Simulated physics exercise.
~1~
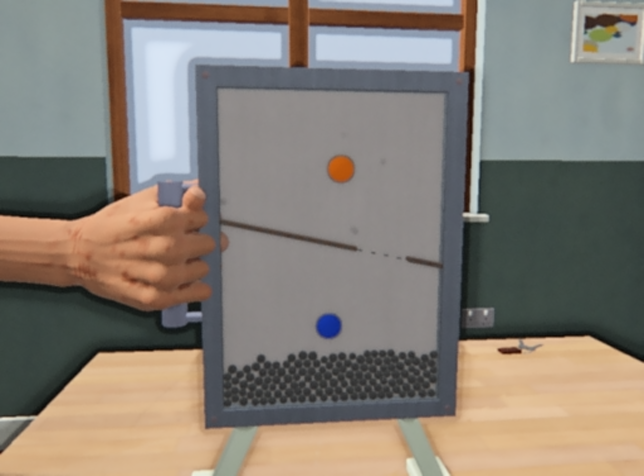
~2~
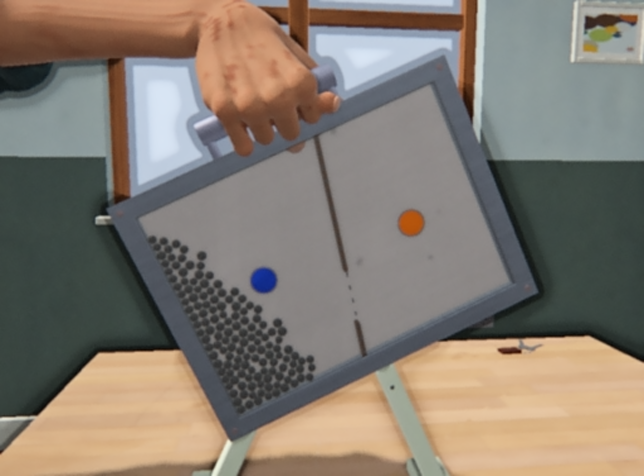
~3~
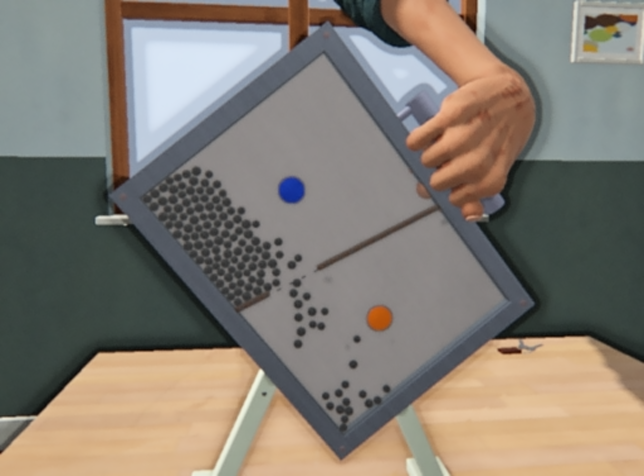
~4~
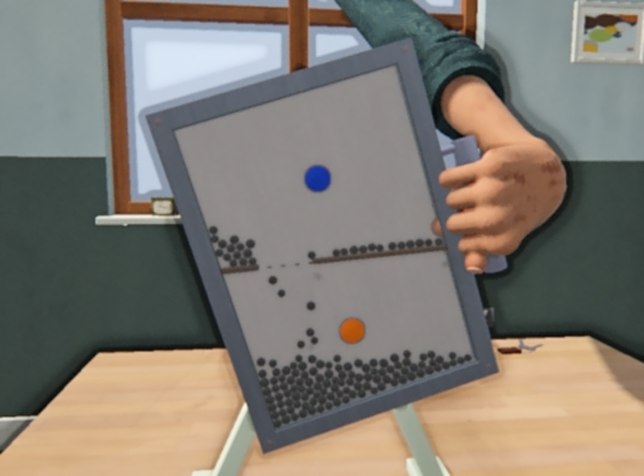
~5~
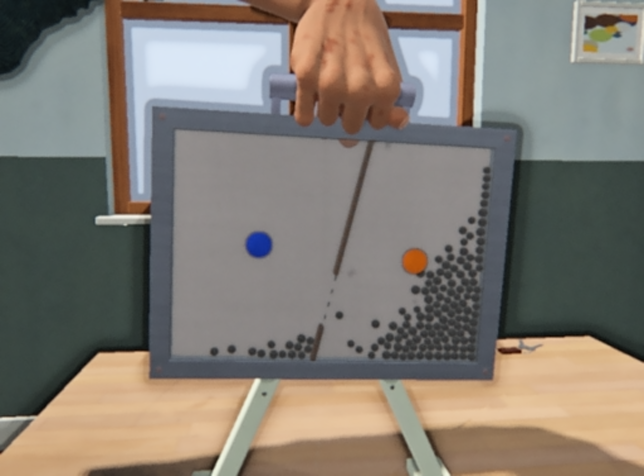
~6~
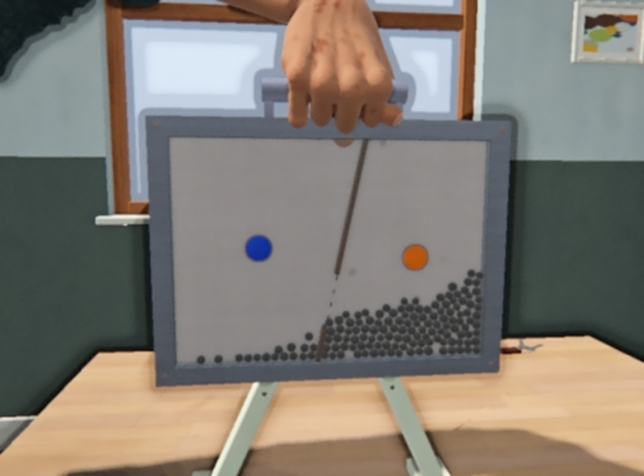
A hand grips the handle of a thin, grey-framed box on a pale stand at a wooden table, seen from the front with a window behind. Inside, small black beads lie at the bottom by a blue dot, below a slanting, gapped brown line and an orange dot. The hand turns the box clockwise, and the beads slide into a corner, then spill through the gap towards the orange side. It swings the box partway back, heaping beads at the right. They slump and settle, mostly on the orange side, with a few on the blue.
